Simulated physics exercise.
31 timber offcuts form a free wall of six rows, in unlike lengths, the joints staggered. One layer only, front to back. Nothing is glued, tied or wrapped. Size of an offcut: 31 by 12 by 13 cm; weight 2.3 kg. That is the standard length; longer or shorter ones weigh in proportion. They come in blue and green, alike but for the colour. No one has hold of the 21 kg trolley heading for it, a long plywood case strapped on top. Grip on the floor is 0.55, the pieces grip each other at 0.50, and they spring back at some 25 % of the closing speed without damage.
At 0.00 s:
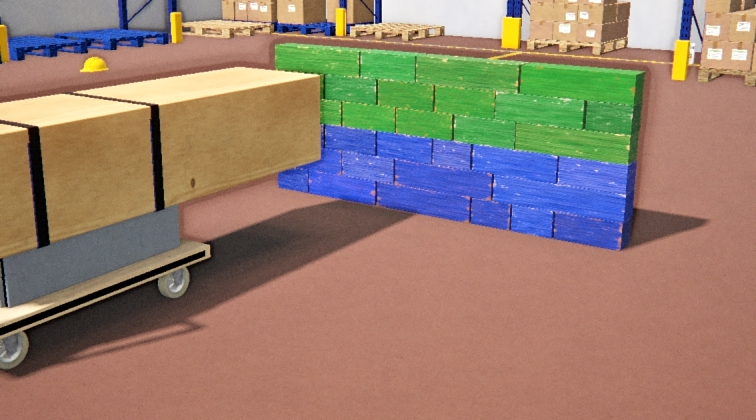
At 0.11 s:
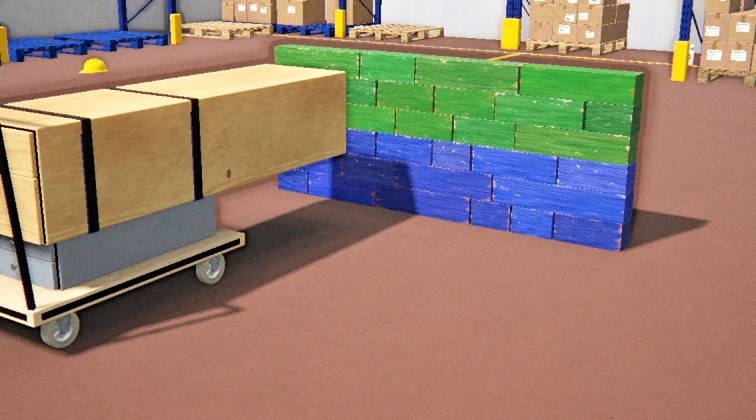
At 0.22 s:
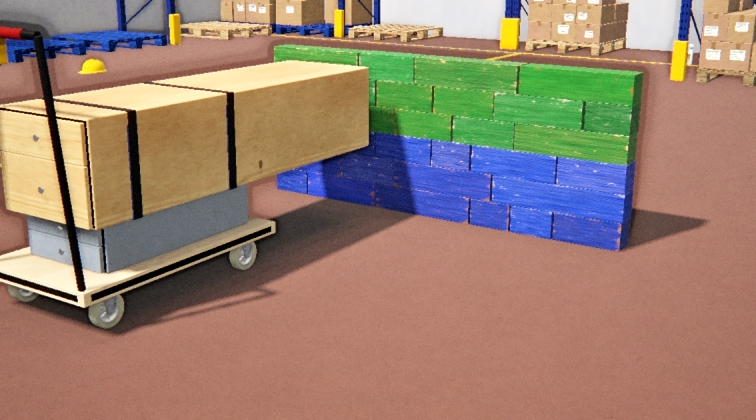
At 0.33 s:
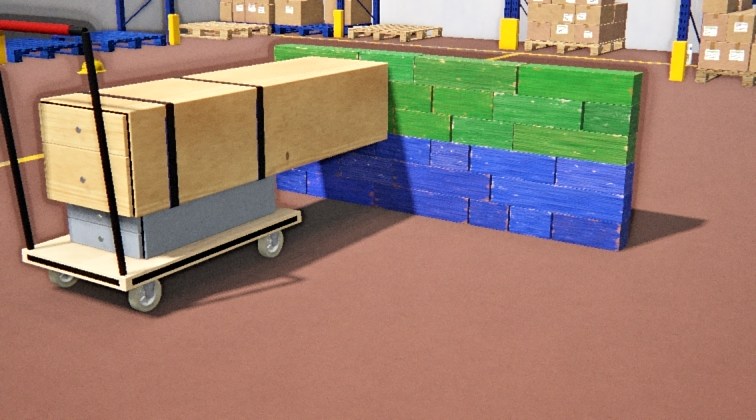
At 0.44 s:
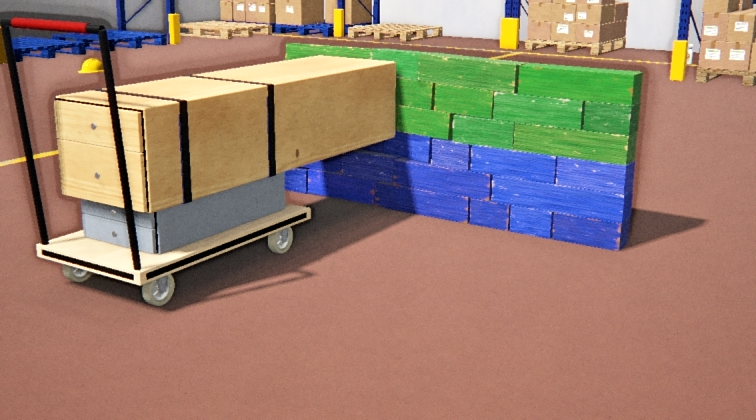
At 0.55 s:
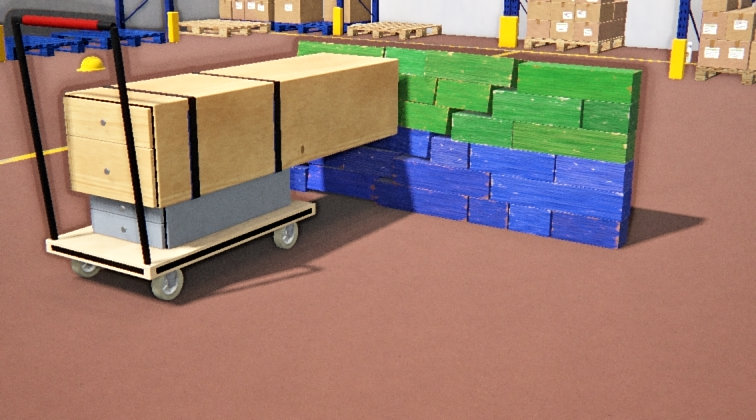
A flat trolley with a red-topped black handle, carrying a long, black-strapped wooden box on a grey block, rolls in from the left across a reddish-brown warehouse floor, seen from slightly above by a still camera. Ahead stands a wall of staggered timber pieces, green above blue, with stacked cartons and pallets behind. The box's front end meets the wall's left part and pushes in, shifting green pieces and opening stepped gaps.
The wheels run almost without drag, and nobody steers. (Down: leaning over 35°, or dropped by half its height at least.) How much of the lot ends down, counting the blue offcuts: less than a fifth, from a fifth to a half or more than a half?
It comes to from a fifth to a half.
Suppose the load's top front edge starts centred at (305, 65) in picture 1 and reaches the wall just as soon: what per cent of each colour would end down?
Then blue 40, green 70 per cent.
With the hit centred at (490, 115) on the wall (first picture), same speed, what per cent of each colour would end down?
In that case blue 10, green 70 per cent.
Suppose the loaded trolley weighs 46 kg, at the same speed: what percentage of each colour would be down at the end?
In that case blue 30, green 70 per cent.
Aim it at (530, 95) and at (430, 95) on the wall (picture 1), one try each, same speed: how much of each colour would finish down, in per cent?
Blue 10 then 20, green 50 then 90 per cent.
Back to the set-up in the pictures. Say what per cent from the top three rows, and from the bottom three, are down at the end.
From the top 70, from the bottom 40 per cent.
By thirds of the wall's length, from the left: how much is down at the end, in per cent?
In per cent: Left 90, middle 60, right 0.
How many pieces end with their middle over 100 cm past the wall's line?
About 2.
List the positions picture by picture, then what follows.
In the first picture (we follow the side turned to the camera), load (312, 103) 57 cm short of the wall; top blue offcut (451, 155); top green offcut (465, 74); no piece has moved.
In the second picture, load (339, 98) 37 cm short of the wall; top blue offcut (451, 156).
In the third picture, load (362, 93) 17 cm short of the wall; top blue offcut (450, 156).
In the fourth picture, load (382, 87) 14 mm into the wall's line; top blue offcut (449, 156); 6 stirred so far.
In the fifth picture, load (390, 86) 8 cm into the wall's line; top blue offcut (450, 155); top green offcut (465, 73) displaced 21 mm; 15 stirred so far.
In the sixth picture, load (393, 83) 12 cm into the wall's line; top blue offcut (449, 154); top green offcut (467, 68) tipped 10°; 16 stirred so far.
Around 0.62 s, load 15 cm past the wall's line, still rolling; none of the 16 blue offcuts down (0 of 31 in all colours); top blue offcut unmoved; top green offcut tipped 18°.
Around 0.76 s, load 21 cm past the wall's line, still rolling; 3 of the 16 blue offcuts down (9 of 31 in all colours); top blue offcut unmoved; top green offcut tipped 30°.
Around 0.92 s, load 26 cm past the wall's line, still rolling; 6 of the 16 blue offcuts down (16 of 31 in all colours); top blue offcut unmoved; top green offcut tipped 46°, 15 cm lower.
Around 1.10 s, load 32 cm past the wall's line, still rolling; 6 of the 16 blue offcuts down (16 of 31 in all colours); top blue offcut unmoved; top green offcut tipped 47°, 47 cm lower.
Finally (1.9 s), load 50 cm past the wall's line, still rolling; 6 of the 16 blue offcuts down (16 of 31 in all colours); top blue offcut unmoved; top green offcut on its side. That is 38 per cent. Seen by the last camera, middles, top blue offcut near (455, 151), top green offcut near (490, 158).
